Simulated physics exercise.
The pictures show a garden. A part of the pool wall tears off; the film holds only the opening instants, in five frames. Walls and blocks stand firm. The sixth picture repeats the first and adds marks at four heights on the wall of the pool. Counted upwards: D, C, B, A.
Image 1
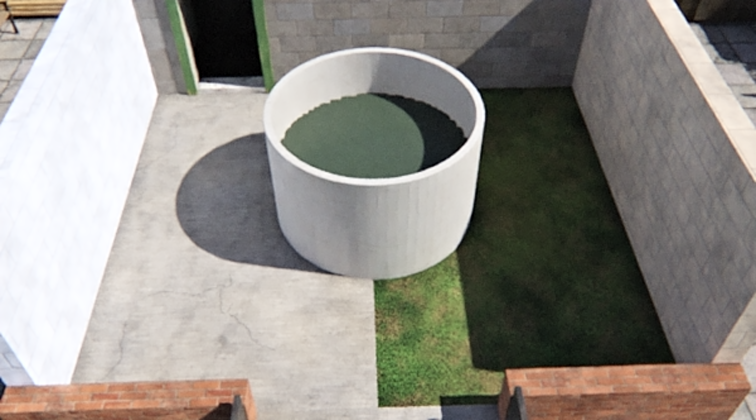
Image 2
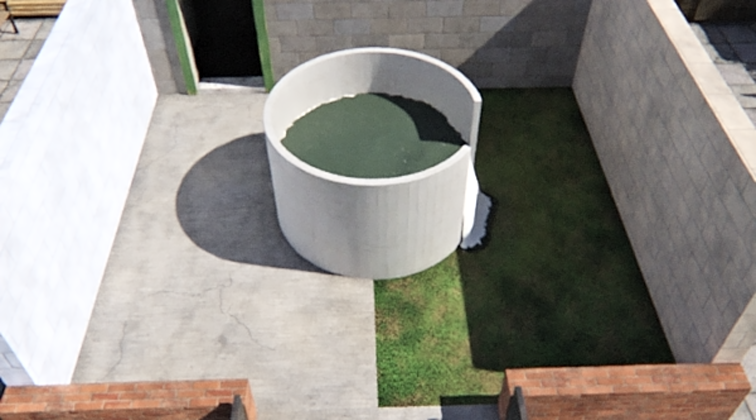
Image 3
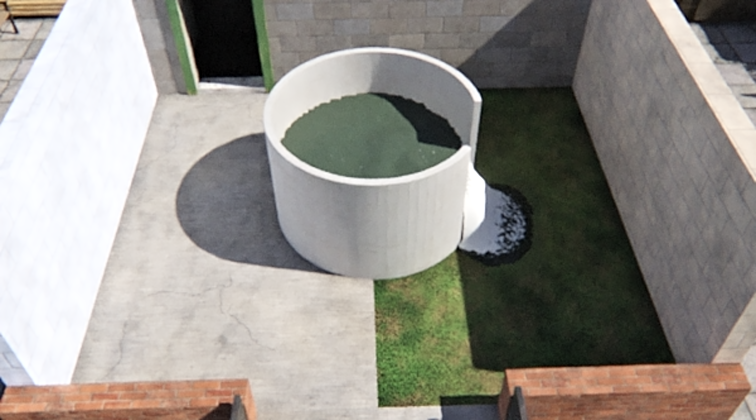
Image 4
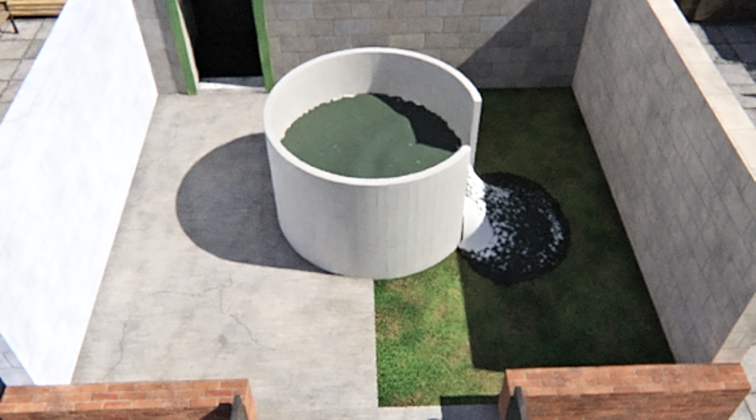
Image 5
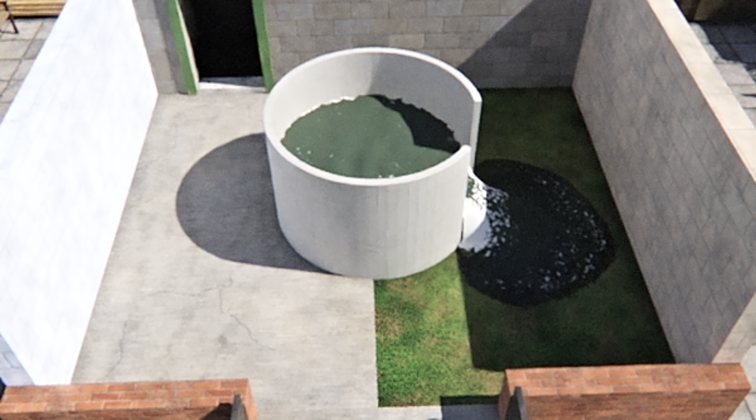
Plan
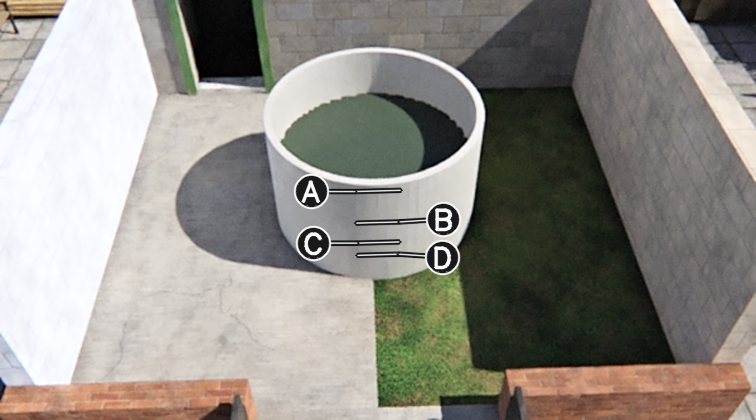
A round, pale concrete pool of dark green water stands in a walled garden seen from above, with grey paving on the left and grass on the right. A green-edged doorway is set in the block wall behind, and low brick walls flank an opening in front. A gap opens in the pool's right side, and water pours out, white then dark, spreading rightward over the shaded grass while the camera stays still.
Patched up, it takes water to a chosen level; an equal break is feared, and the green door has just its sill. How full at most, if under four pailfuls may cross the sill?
That is line B.
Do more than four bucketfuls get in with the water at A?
Yes, that goes wrong.
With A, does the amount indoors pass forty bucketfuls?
No, it does not.
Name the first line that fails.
Here it is line A.
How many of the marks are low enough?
Three of them.
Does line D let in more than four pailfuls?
No.
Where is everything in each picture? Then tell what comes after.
In the first frame, water in the pool at rest, its middle at (374, 151); foot of the green doorway at (232, 93); open gate at (377, 371).
In the second frame, front seen at (466, 246), 1 % of the ground wet.
In the third frame, front seen at (522, 245), 3 % of the ground wet.
In the fourth frame, front seen at (564, 231), 6 % of the ground wet.
In the fifth frame, front seen at (606, 256), 11 % of the ground wet.
On the marked copy, A at (377, 190); B at (378, 222); C at (378, 242); D at (378, 254); from the bottom up D, C, B, A.
For line A, about 12 bucketfuls get in.
For line B, a splash gets over, under a bucket.
For line C, nothing gets over.
For line D, nothing gets over.
